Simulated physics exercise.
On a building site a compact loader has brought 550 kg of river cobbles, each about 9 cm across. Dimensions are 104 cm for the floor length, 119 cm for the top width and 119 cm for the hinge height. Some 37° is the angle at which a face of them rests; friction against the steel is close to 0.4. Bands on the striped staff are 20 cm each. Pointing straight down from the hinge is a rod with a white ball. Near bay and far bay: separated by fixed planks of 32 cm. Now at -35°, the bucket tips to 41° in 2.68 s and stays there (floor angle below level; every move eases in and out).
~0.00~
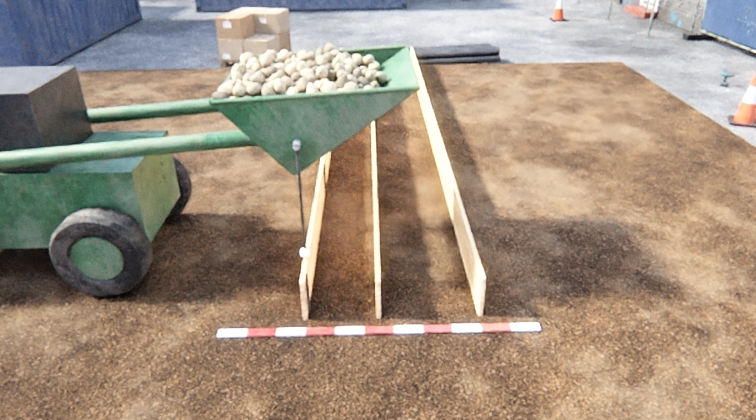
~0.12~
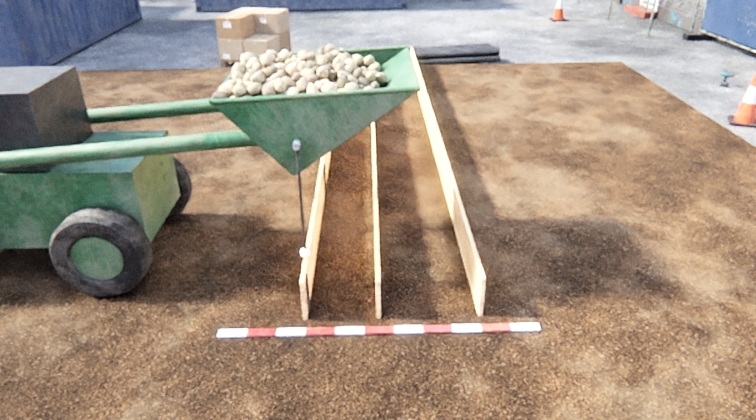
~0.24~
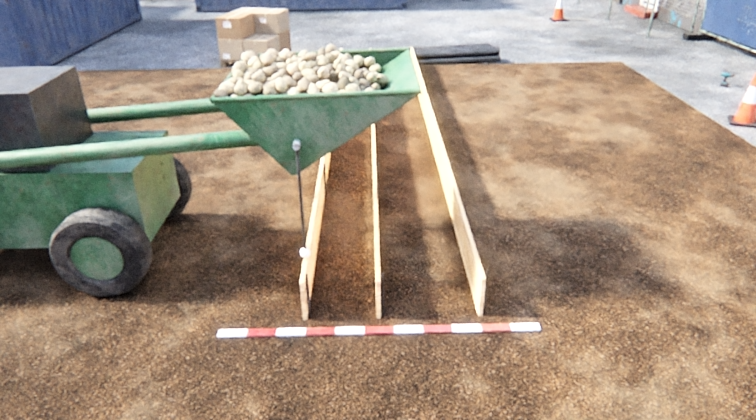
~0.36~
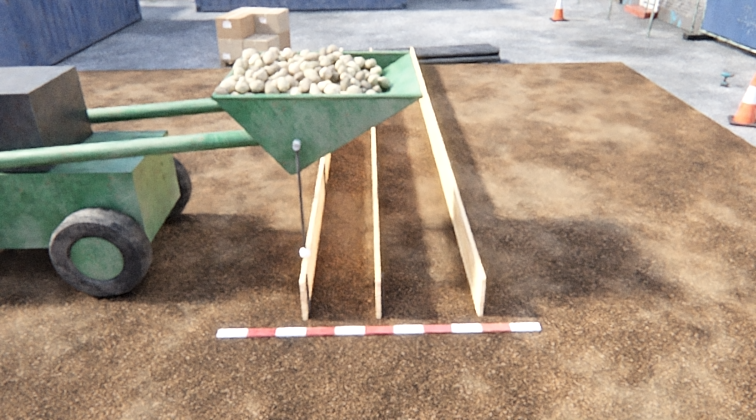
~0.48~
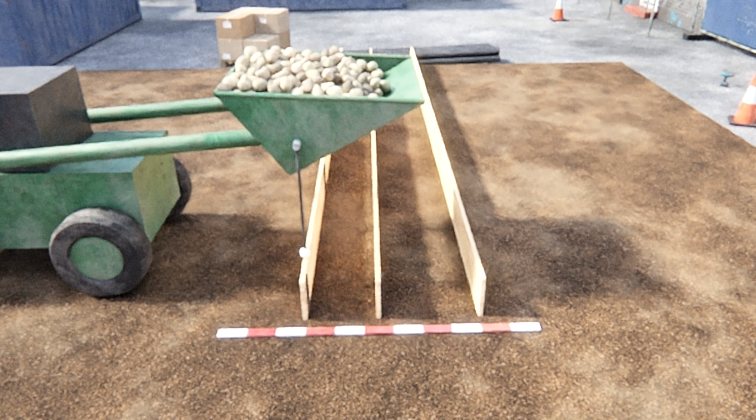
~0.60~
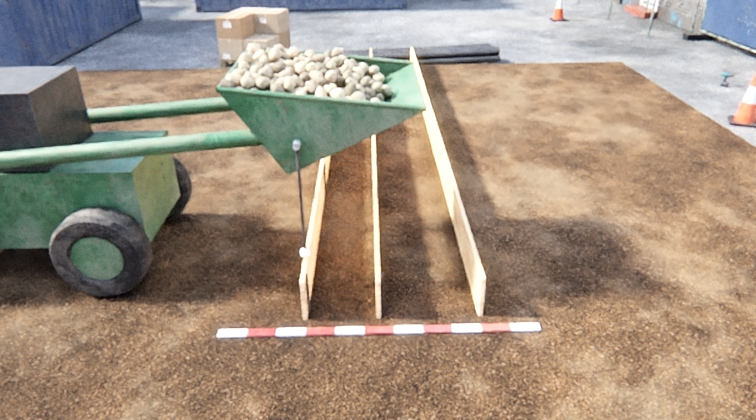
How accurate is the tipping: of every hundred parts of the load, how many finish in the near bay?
Close to 0 in a hundred.
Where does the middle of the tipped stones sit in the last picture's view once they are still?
The stones end up centred near (421, 234).
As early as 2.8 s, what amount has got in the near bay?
0 per cent, give or take.
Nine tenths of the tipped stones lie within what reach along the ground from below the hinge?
Distance from the hinge: About 120 cm.
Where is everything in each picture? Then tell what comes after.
Lip at (420, 88), floor tilted -35°, highest stones at (299, 59), in the first picture.
The bucket is at -35°, its lip at (420, 89); the top of the load is at (300, 59); the stones move at 0.0 m/s on average, in the second picture.
The bucket is at -33°, its lip at (421, 91); the top of the load is at (293, 59); the stones move at 0.1 m/s on average, in the third picture.
Lip at (423, 96), floor tilted -31°, highest stones at (288, 58); the stones move at 0.1 m/s on average, in the fourth picture.
The bucket is at -29°, its lip at (425, 102); the top of the load is at (273, 54); the stones move at 0.1 m/s on average, in the fifth picture.
Lip at (427, 109), floor tilted -25°, highest stones at (275, 54); the stones move at 0.2 m/s on average, in the sixth picture.
After 2.0 s the floor is at 29°; 88 % in the bucket, 12 % in the far bay; the foremost stones are at (439, 220).
After 2.8 s the floor is at 41°; 9 % in the bucket, 91 % in the far bay, 1 % past the last board; the foremost stones are at (474, 217).
After 3.1 s the floor is at 41°; 0 % in the bucket, 99 % in the far bay, 1 % past the last board; the foremost stones are at (488, 226).
After 5.8 s the floor is at 41°; 0 % in the bucket, 99 % in the far bay, 1 % past the last board; the foremost stones are at (487, 221).
